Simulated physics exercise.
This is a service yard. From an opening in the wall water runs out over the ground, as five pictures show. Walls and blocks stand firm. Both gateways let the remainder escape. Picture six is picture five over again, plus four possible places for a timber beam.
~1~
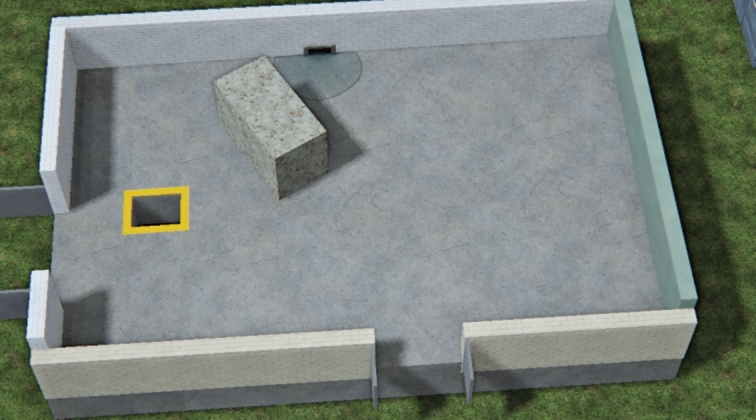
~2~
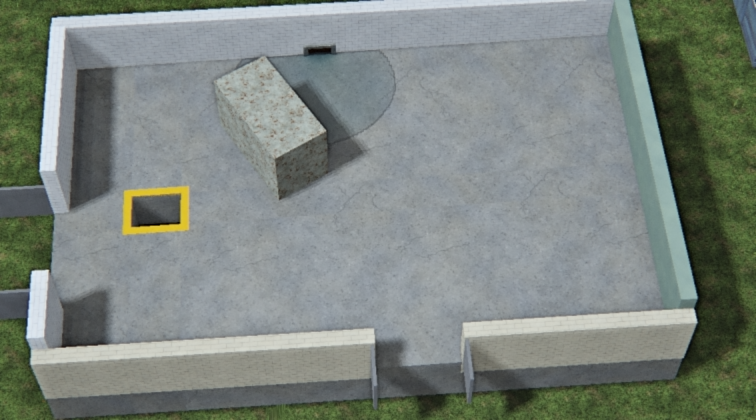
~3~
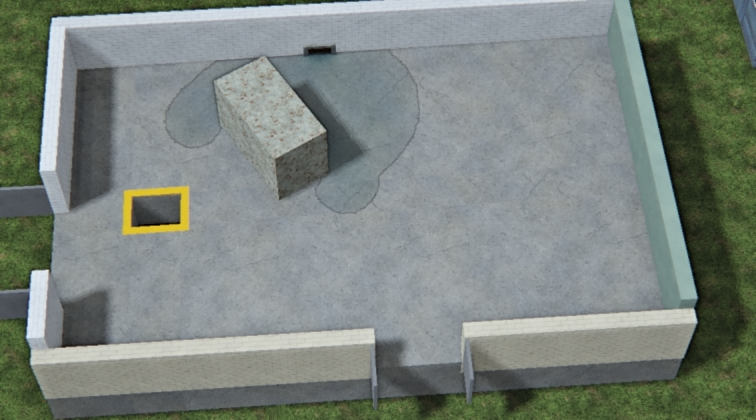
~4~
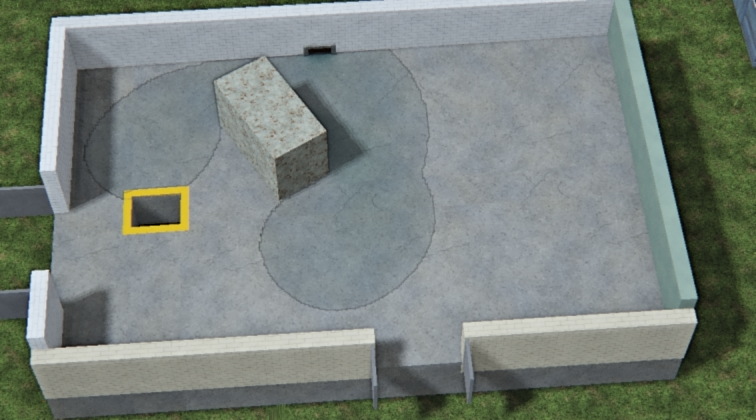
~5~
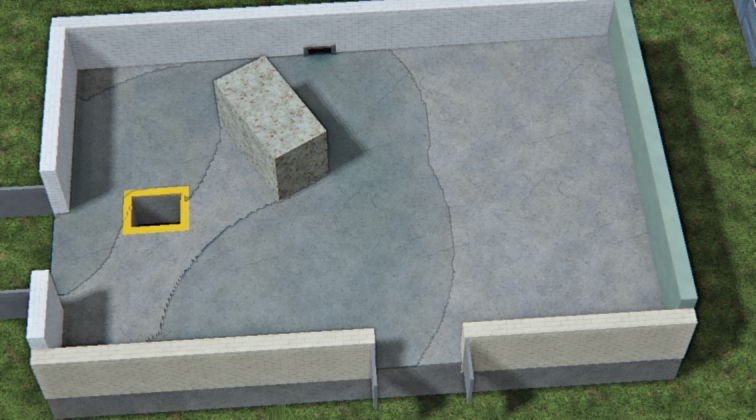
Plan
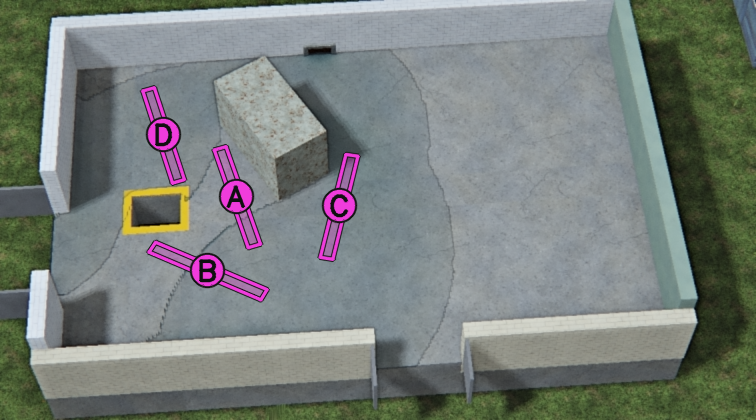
Water spread from a small dark opening in the back wall of a walled yard, flowed around both sides of a big stone block, and reached the yellow-edged gully and the front gap.
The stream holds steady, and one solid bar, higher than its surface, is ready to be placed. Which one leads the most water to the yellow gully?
I would pick spot B.
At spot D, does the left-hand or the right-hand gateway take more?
More leaves on the left.
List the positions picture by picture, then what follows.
Outfall at (320, 50); yellow gully at (156, 210); open gate at (66, 261); open gate at (417, 351); 2 % of the ground under water, visible out to (346, 88); yellow gully still dry, in the first frame.
In the second frame, 7 % of the ground under water, visible out to (353, 134); yellow gully still dry.
In the third frame, 14 % of the ground under water, visible out to (344, 204); yellow gully still dry.
In the fourth frame, 28 % of the ground under water, visible out to (339, 303); yellow gully still dry.
In the fifth frame, 45 % of the ground under water, visible out to (59, 265); yellow gully taking water.
In magenta, A from (220, 148) to (254, 245); B from (152, 247) to (263, 294); C from (326, 258) to (351, 155); D from (148, 89) to (178, 181).
With A, about 10 % of the stream goes into the yellow gully, about 90 % out by the gates.
With B, about 14 % of the stream goes into the yellow gully, about 85 % out by the gates.
With C, about 9 % of the stream goes into the yellow gully, about 91 % out by the gates.
With D, about 10 % of the stream goes into the yellow gully, about 90 % out by the gates.
